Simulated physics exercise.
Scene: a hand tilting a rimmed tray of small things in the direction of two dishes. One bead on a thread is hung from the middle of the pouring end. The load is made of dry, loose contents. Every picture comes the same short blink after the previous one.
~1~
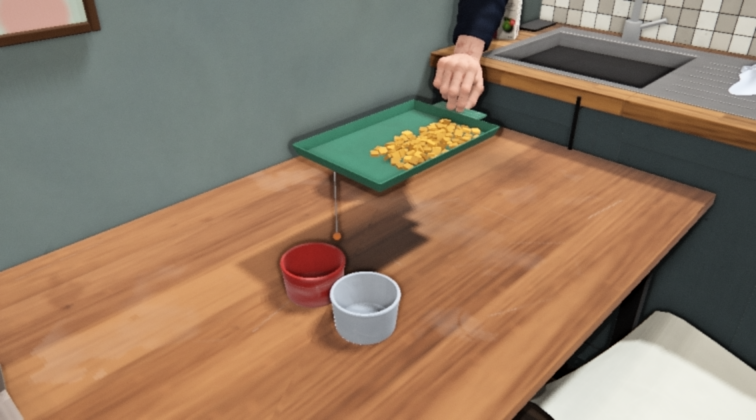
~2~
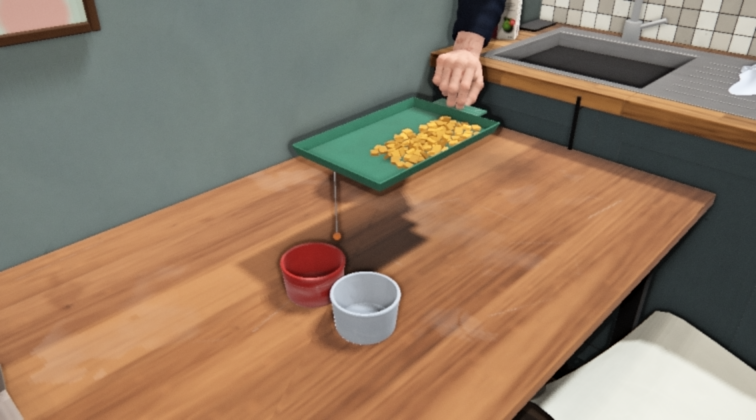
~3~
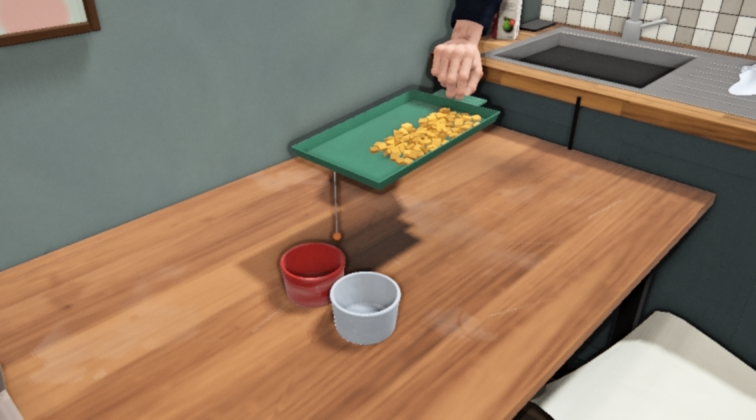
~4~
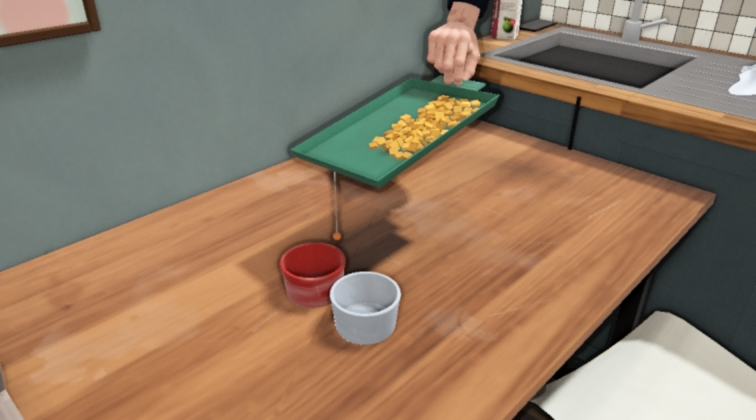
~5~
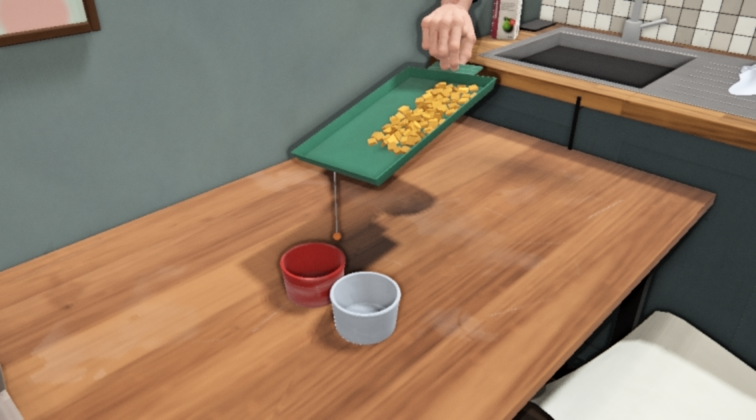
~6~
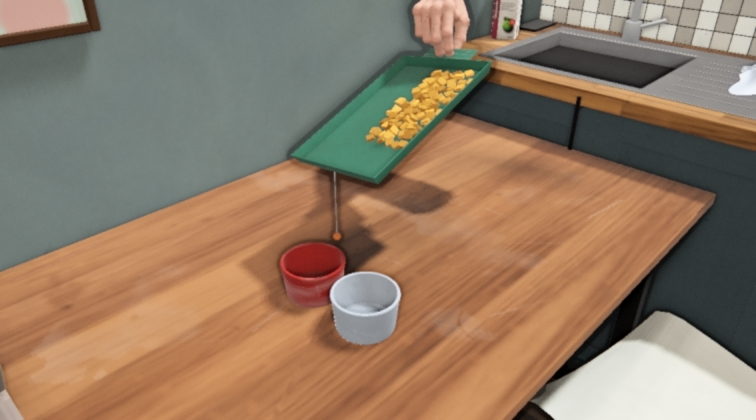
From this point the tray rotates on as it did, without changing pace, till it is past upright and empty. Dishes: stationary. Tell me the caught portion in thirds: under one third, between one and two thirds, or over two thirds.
The dishes capture not a full third of the load.
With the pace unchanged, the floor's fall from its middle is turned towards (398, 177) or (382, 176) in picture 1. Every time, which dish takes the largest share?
First it's the dish to the right, then it's the dish to the right.
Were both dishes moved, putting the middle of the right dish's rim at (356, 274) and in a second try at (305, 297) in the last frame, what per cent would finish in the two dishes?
Roughly 40% first, roughly 0% second.
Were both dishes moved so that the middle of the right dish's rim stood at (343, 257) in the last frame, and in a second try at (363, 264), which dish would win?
First placement: The leftmost one; second placement: The leftmost one.
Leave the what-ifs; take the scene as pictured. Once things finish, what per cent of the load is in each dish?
In the left dish you'd find about 10 % of the load, and in the right dish about 0 %.
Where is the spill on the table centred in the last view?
Their resting centre is at about (273, 262).
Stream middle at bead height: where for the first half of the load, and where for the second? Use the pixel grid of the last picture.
Roughly at (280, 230) first, and then at (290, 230).
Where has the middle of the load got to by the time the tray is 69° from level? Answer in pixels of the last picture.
Around (307, 164).
Soon, tray tipped steeply; most on the tray; about a quarter in the air.
A while on, tray tipped past a quarter turn; a small part in the left dish; most outside both; a stray few in the air.
Towards the end, tray tipped past a quarter turn; a small part in the left dish; most outside both.
Finally, tray tipped past a quarter turn; none in the right dish; a small part in the left dish; most outside both.
